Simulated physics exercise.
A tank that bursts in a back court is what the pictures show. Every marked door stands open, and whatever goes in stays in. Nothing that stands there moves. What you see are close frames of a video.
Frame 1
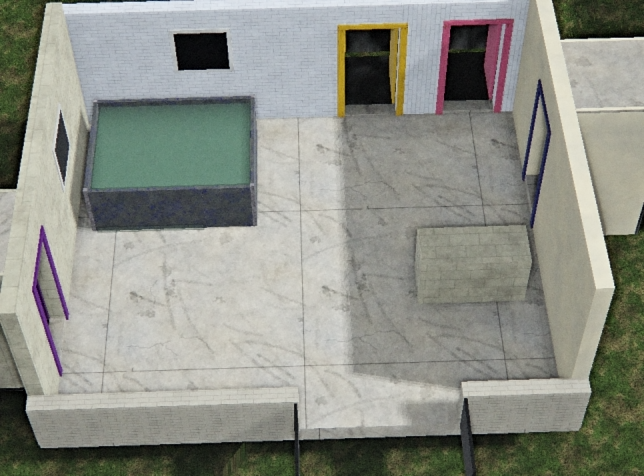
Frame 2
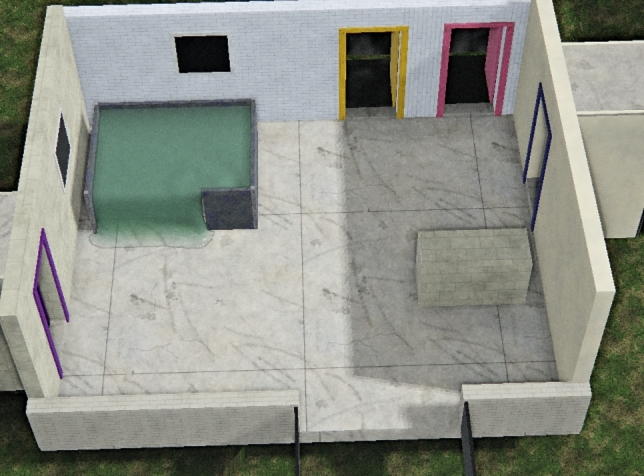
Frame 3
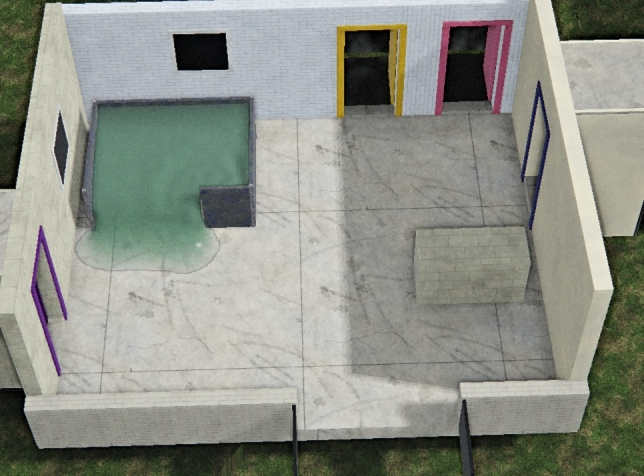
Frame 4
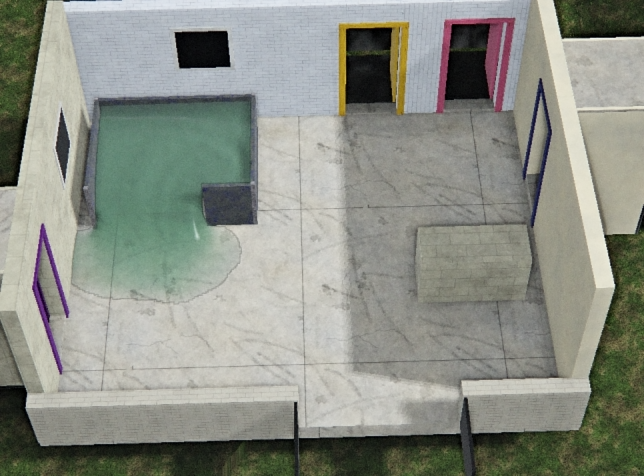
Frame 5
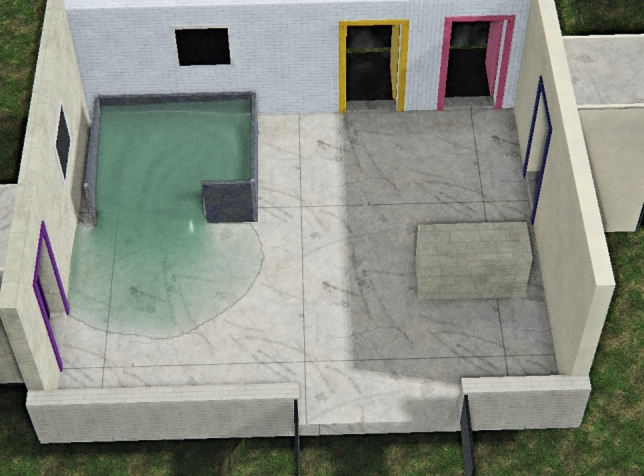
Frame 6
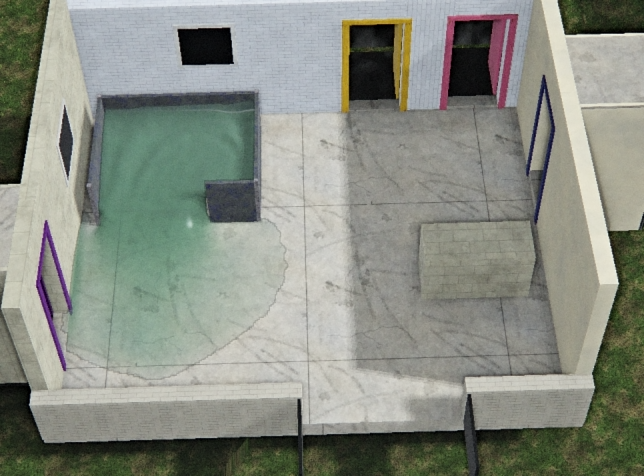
Green-tinted water pouring through a gap in the front of a dark-walled tank and spreading across a pale walled courtyard floor.
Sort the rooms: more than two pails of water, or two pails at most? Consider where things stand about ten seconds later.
Blue door - two pails at most; pink door - more than two pails; yellow door - more than two pails; purple door - more than two pails.
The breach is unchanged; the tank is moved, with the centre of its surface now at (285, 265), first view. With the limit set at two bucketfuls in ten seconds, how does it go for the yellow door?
Result for yellow: It doesn't reach it.
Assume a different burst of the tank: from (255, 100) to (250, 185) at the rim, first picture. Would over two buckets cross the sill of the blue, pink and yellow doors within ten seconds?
The blue door tops the limit, the pink door tops the limit and the yellow door tops the limit.
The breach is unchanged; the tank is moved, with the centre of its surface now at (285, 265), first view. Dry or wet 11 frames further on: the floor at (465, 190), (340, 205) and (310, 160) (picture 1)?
One after the other: Free of water, free of water, free of water.
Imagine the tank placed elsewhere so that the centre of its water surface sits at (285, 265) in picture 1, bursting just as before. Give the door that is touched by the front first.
That is the one in purple.
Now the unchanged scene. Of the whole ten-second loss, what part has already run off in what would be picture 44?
Around 55 % of the total, roughly.
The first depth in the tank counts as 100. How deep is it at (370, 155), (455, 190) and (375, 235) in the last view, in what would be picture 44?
The depth comes out near 4, 2 and 6 per cent.
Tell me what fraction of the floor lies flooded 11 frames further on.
Roughly 35 percent, I'd say.
A moment on, water covers 35 % of the floor; the blue door not reached, the pink door not reached, the yellow door not reached, the purple door under two buckets in.
Next, water covers 35 % of the floor; the blue door not reached, the pink door not reached, the yellow door not reached, the purple door over two buckets in.
Then, water covers 55 % of the floor; the blue door not reached, the pink door not reached, the yellow door not reached, the purple door far over two buckets in.
Later, water covers 85 % of the floor; the blue door wet at the sill, nothing in, the pink door under two buckets in, the yellow door under two buckets in, the purple door far over two buckets in.
In the end, water covers 95 % of the floor; the blue door wet at the sill, nothing in, the pink door over two buckets in, the yellow door over two buckets in, the purple door far over two buckets in.
